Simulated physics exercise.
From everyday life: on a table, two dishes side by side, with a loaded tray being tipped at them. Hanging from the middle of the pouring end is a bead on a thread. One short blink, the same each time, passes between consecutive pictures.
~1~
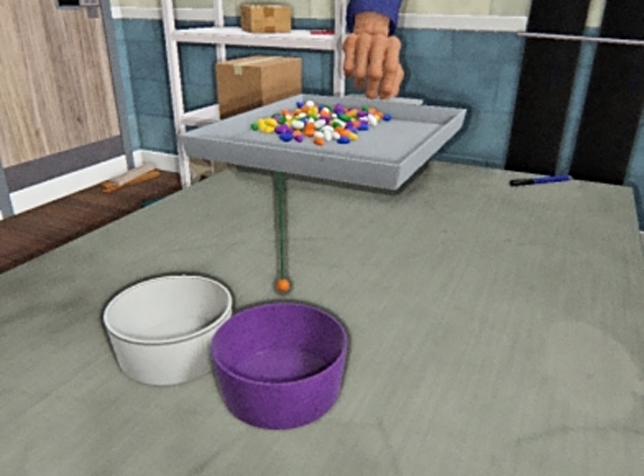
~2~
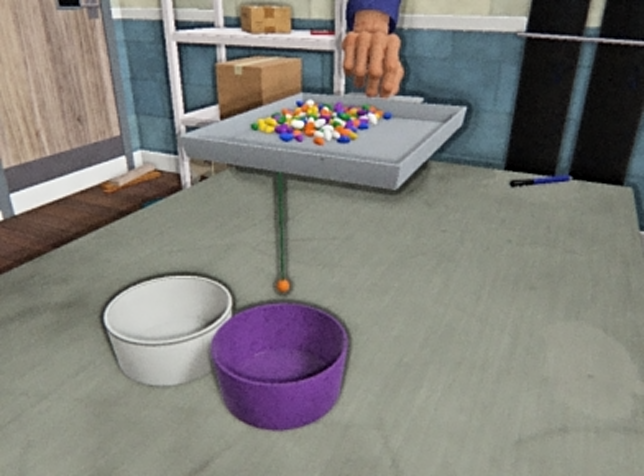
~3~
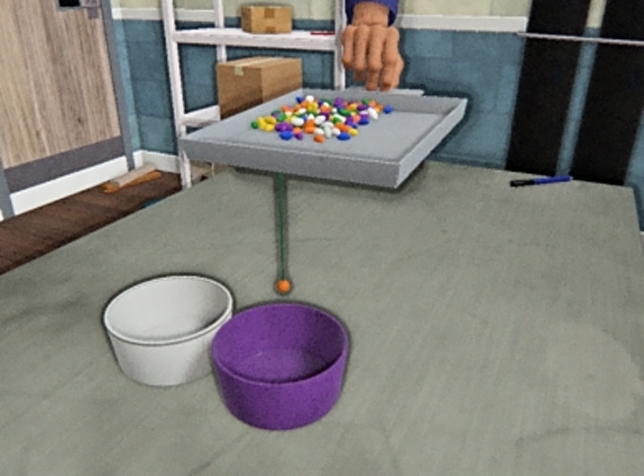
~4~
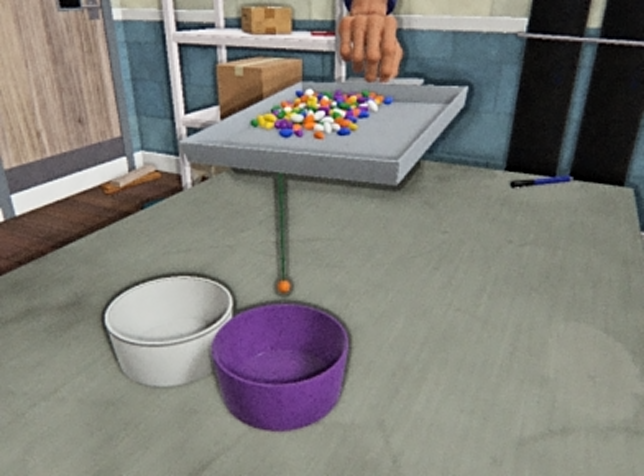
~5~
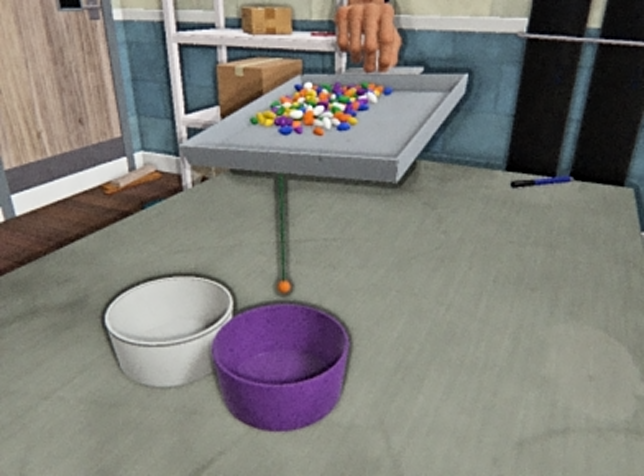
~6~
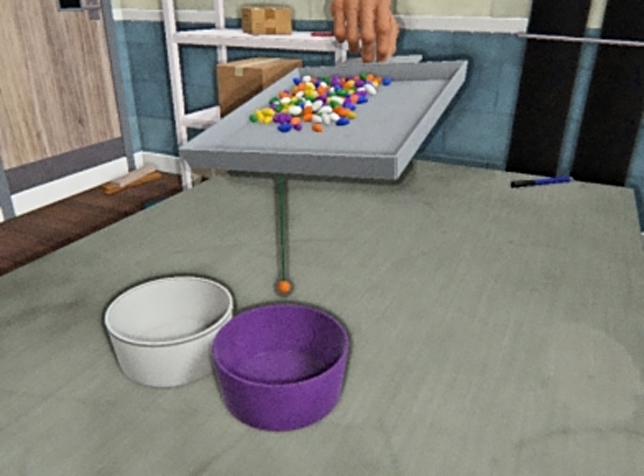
A hand gradually raising the far side of a gray tray of colorful jelly beans above white and purple bowls.
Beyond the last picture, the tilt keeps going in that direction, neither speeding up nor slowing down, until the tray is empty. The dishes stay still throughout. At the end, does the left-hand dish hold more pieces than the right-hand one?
Yes.
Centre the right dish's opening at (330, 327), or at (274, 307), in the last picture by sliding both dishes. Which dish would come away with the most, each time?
First place: The leftmost dish. Second place: The leftmost dish.
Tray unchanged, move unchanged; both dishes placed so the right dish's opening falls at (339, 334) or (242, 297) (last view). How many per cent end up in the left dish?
Roughly 80 % and 20 %.
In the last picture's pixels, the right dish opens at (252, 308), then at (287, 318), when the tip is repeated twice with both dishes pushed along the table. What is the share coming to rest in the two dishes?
First placement near 80 percent, second near 90 percent.
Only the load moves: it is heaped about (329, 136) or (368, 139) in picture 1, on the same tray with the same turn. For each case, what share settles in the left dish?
In order, 60 per cent then 50 per cent.
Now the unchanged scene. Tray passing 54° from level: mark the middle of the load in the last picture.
Roughly (240, 132).
Shortly afterwards, tray tipped steeply; all but a few on the tray; only a few in the air.
Next, tray tipped right over; all but a few on the tray; a little in the left dish; only a few outside both.
Some moments later, tray tipped past a quarter turn; only a few in the right dish; near two thirds in the left dish; near a third outside both.
In the end, tray tipped past a quarter turn; only a few in the right dish; near two thirds in the left dish; near a third outside both.
